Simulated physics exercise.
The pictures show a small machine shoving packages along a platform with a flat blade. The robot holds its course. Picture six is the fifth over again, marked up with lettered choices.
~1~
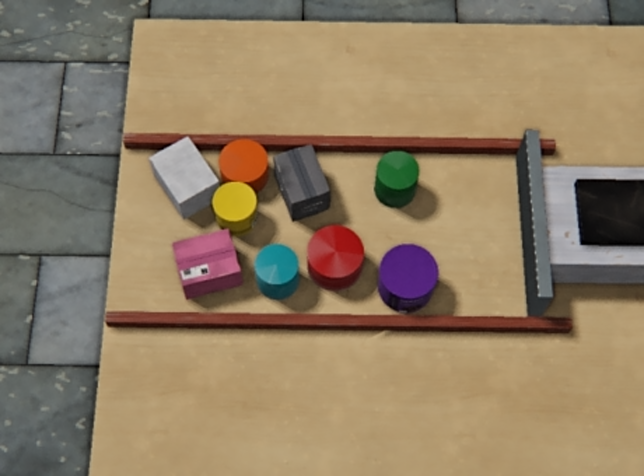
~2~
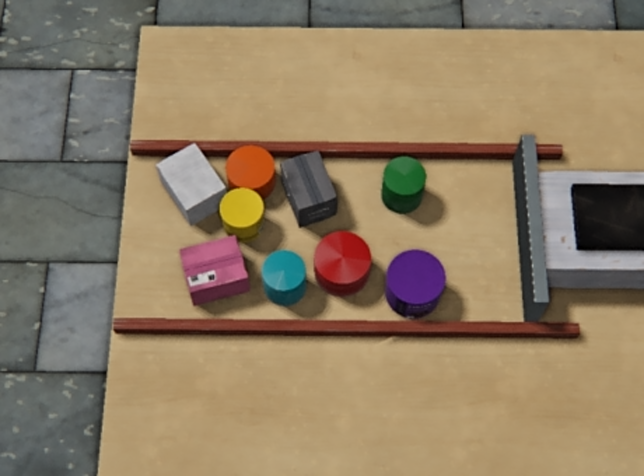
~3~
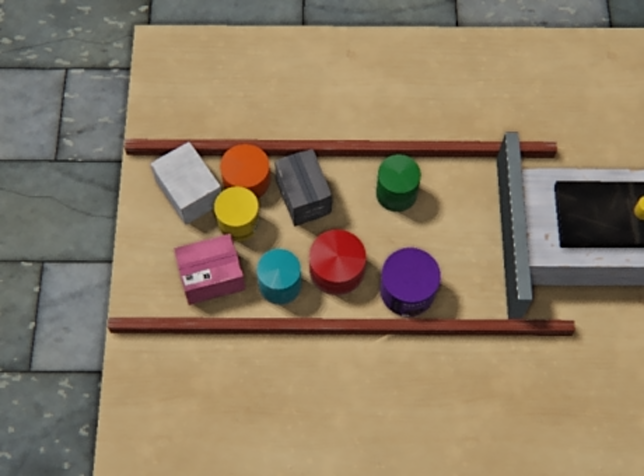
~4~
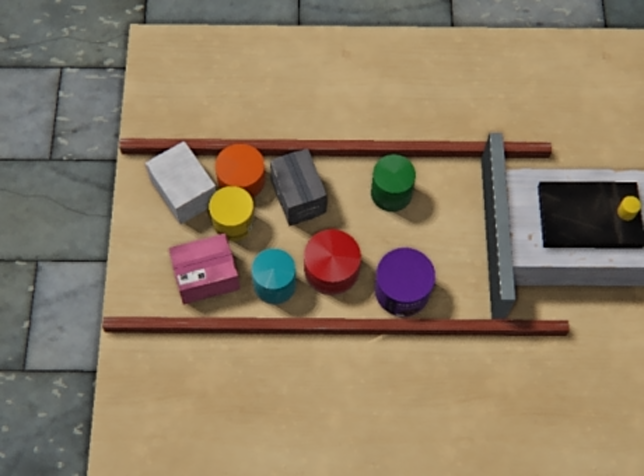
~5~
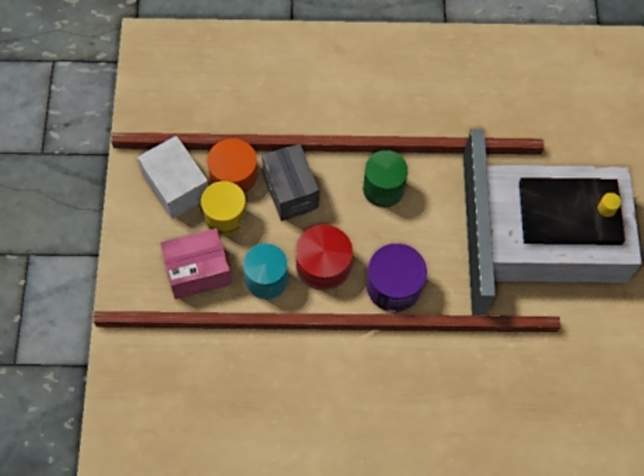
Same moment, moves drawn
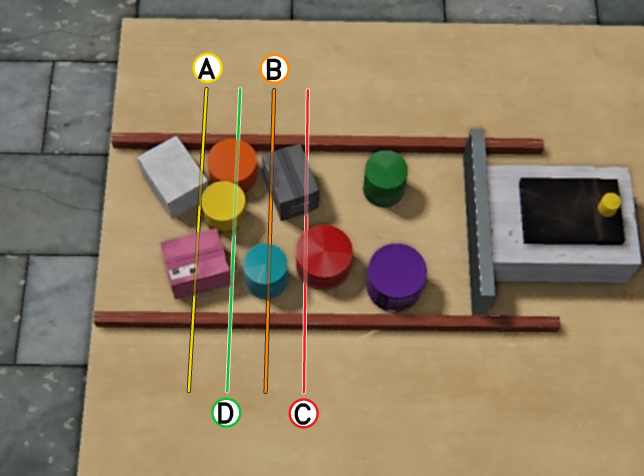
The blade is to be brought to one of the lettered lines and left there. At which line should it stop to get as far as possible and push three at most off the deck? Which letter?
At A, and not beyond.
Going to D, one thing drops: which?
The white crate goes over.
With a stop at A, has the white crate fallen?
By then, yes.
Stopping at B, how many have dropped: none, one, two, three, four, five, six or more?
In all, none.
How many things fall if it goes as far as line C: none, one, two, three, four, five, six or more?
The count is none.
On the marked copy, A at (198, 230); B at (270, 231); C at (306, 232); D at (234, 231).
Taking A. A third of the way, robot (462, 209); turquoise canister (259, 272); purple pail (343, 278).
Two thirds of the way, robot (360, 207); white crate (131, 191); pink parcel (150, 260).
When it is over, robot (281, 206); white crate over the edge; pink parcel over the edge; three fallen.
As for the rest, B is within the limit but short; C is within the limit but short; D is within the limit but short.
